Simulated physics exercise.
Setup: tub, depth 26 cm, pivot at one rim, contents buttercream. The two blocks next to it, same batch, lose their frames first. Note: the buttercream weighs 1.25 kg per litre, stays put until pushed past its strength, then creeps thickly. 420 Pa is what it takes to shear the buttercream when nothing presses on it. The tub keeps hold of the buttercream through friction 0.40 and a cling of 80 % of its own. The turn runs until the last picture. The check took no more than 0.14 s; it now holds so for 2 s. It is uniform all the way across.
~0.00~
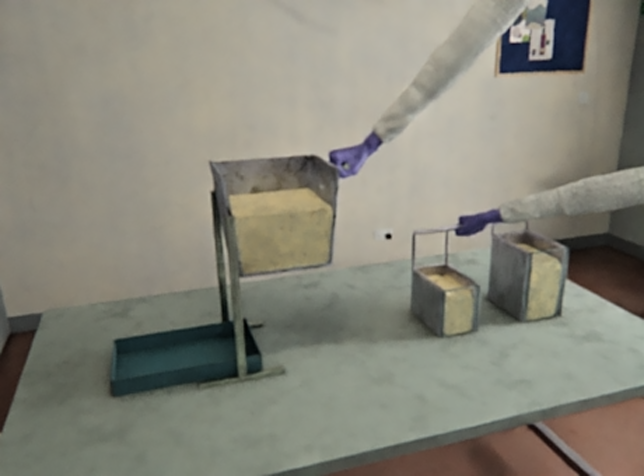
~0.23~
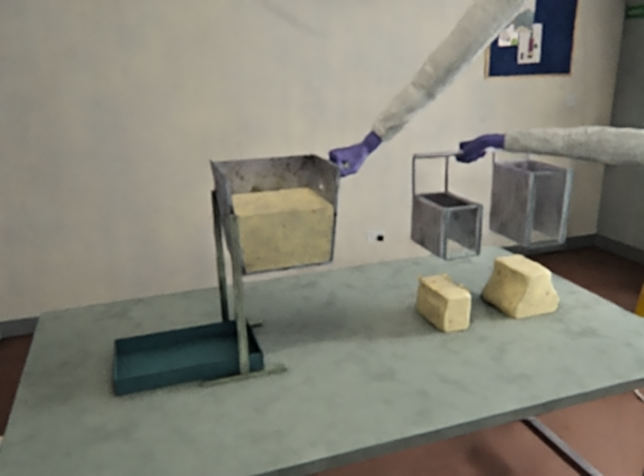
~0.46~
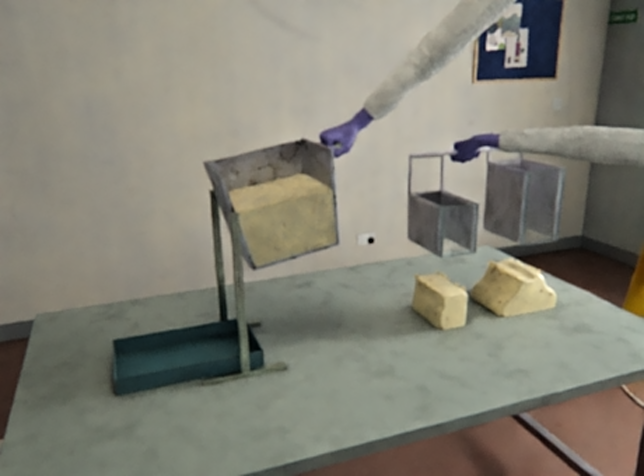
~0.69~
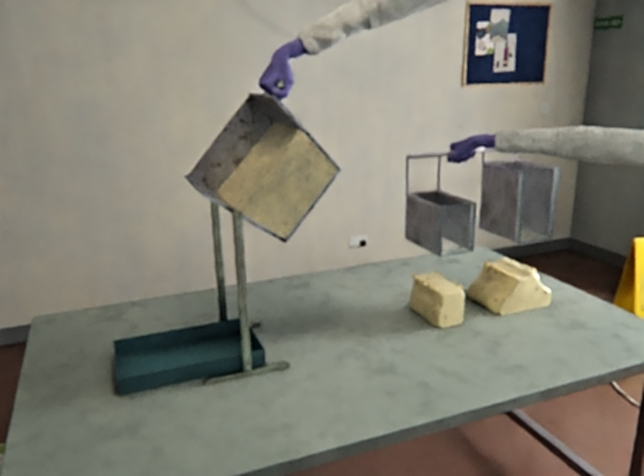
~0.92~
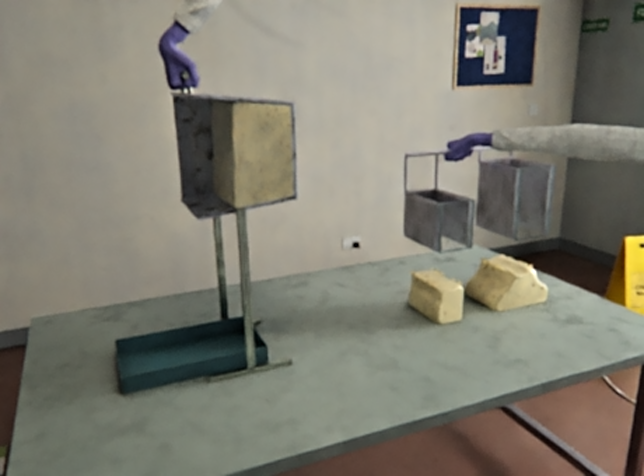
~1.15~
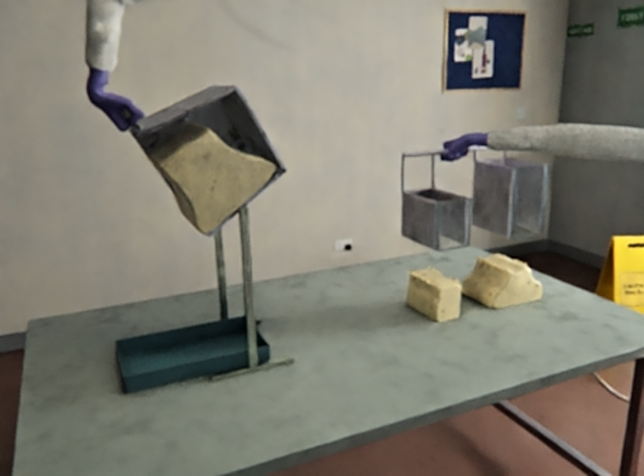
Two joined grey boxes rise in a purple-gloved hand, leaving two pale yellow blocks on the table, and the right one slumps lower. Another gloved hand then swings the larger box on the stand up and over to the left, its yellow filling finally bulging out of the downturned opening.
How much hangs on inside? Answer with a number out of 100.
Around 0 %.
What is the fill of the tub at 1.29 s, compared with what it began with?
Tub contents: Around 30 %.
After 1.29 s, the tub is at 119 degrees and holds 29 %.
After 1.46 s, the tub is at 119 degrees and holds 0 %.
After 1.63 s, the tub is at 119 degrees and holds 0 %.
After 1.80 s, the tub is at 119 degrees and holds 0 %.
After 3.15 s, the tub is at 119 degrees and holds 0 %.
